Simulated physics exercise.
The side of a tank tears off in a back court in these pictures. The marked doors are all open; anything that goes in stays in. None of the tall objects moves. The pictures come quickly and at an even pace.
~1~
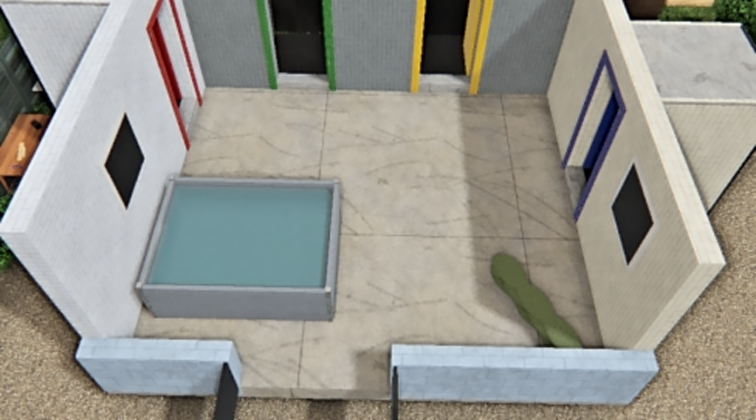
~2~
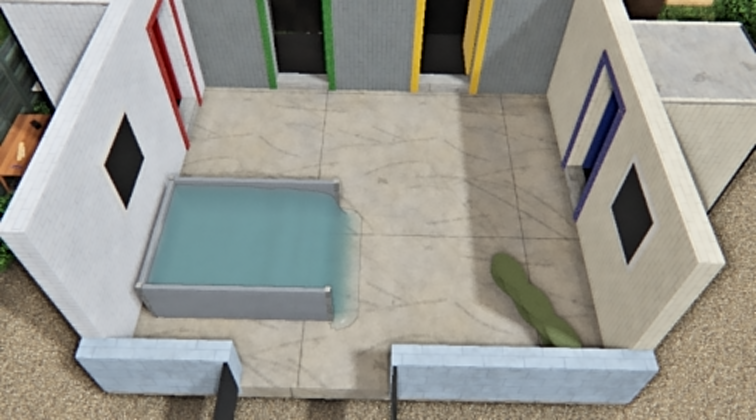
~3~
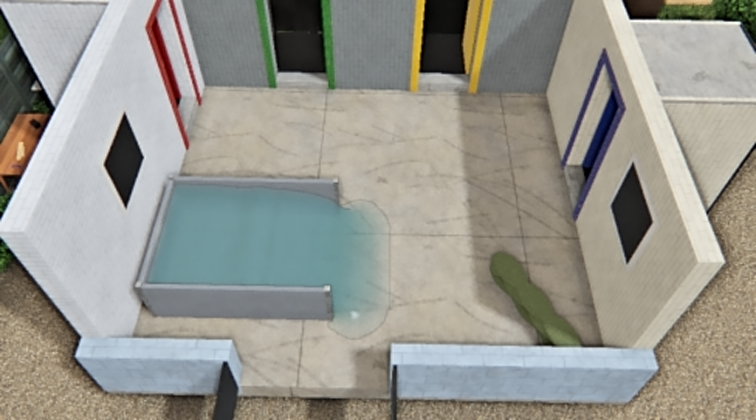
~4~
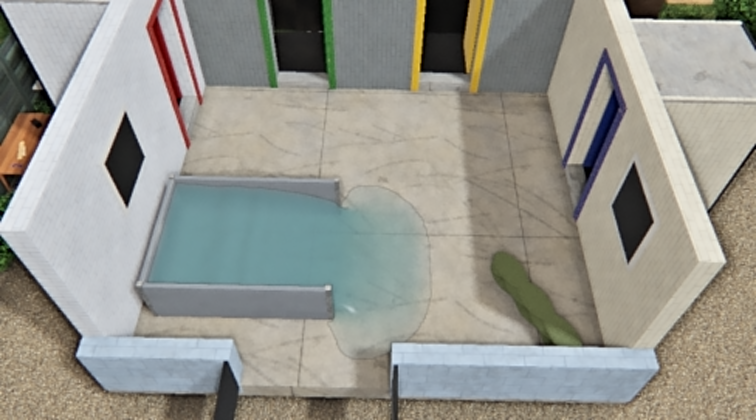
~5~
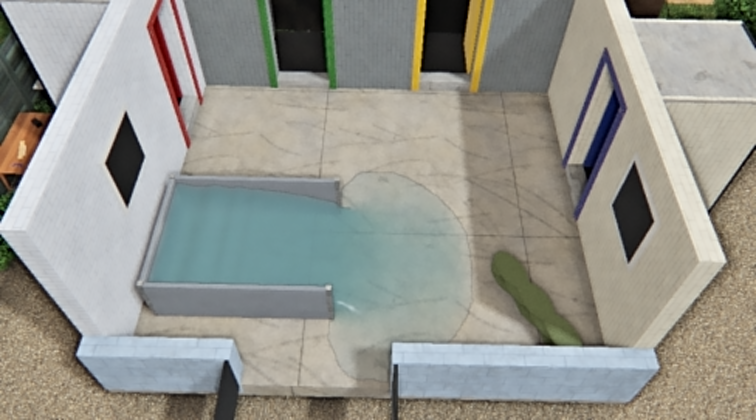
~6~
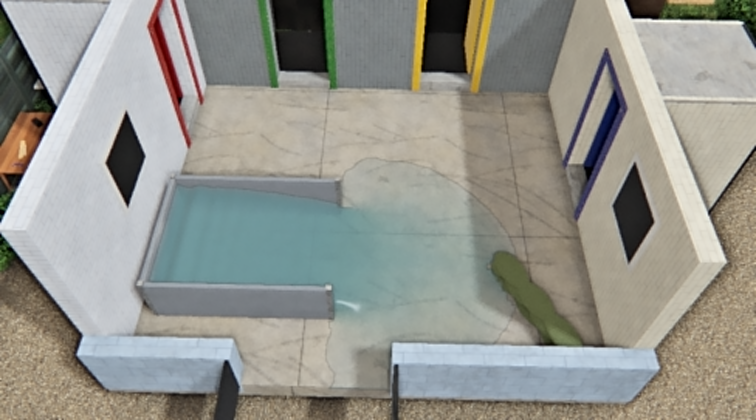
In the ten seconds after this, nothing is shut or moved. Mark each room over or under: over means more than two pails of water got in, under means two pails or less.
Blue door: Over, green door: Under, red door: Under, yellow door: Under.
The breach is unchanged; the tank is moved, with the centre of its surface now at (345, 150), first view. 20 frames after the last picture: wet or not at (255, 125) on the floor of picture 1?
Answer: Untouched.
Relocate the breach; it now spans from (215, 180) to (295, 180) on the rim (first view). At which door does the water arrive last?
The one in blue.
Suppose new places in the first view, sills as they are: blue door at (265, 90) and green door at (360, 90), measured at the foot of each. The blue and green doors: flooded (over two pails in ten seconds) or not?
As I see it, the blue door stays within the limit and the green door stays within the limit.
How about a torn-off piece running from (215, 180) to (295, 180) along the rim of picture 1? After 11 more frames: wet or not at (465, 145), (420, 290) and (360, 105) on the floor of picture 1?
Spot one ends up untouched by the spill, spot two untouched by the spill, spot three deluged.
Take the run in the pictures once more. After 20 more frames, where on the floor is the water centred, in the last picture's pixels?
Centre: Close to (432, 242).
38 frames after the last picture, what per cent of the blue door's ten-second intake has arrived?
Near 100 in a hundred.
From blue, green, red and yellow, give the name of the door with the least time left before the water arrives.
The answer here is the one in blue.
A moment on, water covers 40 % of the floor; the blue door wet at the sill, nothing in, the green door not reached, the red door not reached, the yellow door not reached.
Next, water covers 50 % of the floor; the blue door over two buckets in, the green door not reached, the red door not reached, the yellow door not reached.
Then, water covers 55 % of the floor; the blue door far over two buckets in, the green door not reached, the red door not reached, the yellow door wet at the sill, nothing in.
Later, water covers 95 % of the floor; the blue door far over two buckets in, the green door wet at the sill, nothing in, the red door wet at the sill, nothing in, the yellow door wet at the sill, nothing in.
In the end, water covers 95 % of the floor; the blue door far over two buckets in, the green door wet at the sill, nothing in, the red door wet at the sill, nothing in, the yellow door wet at the sill, nothing in.
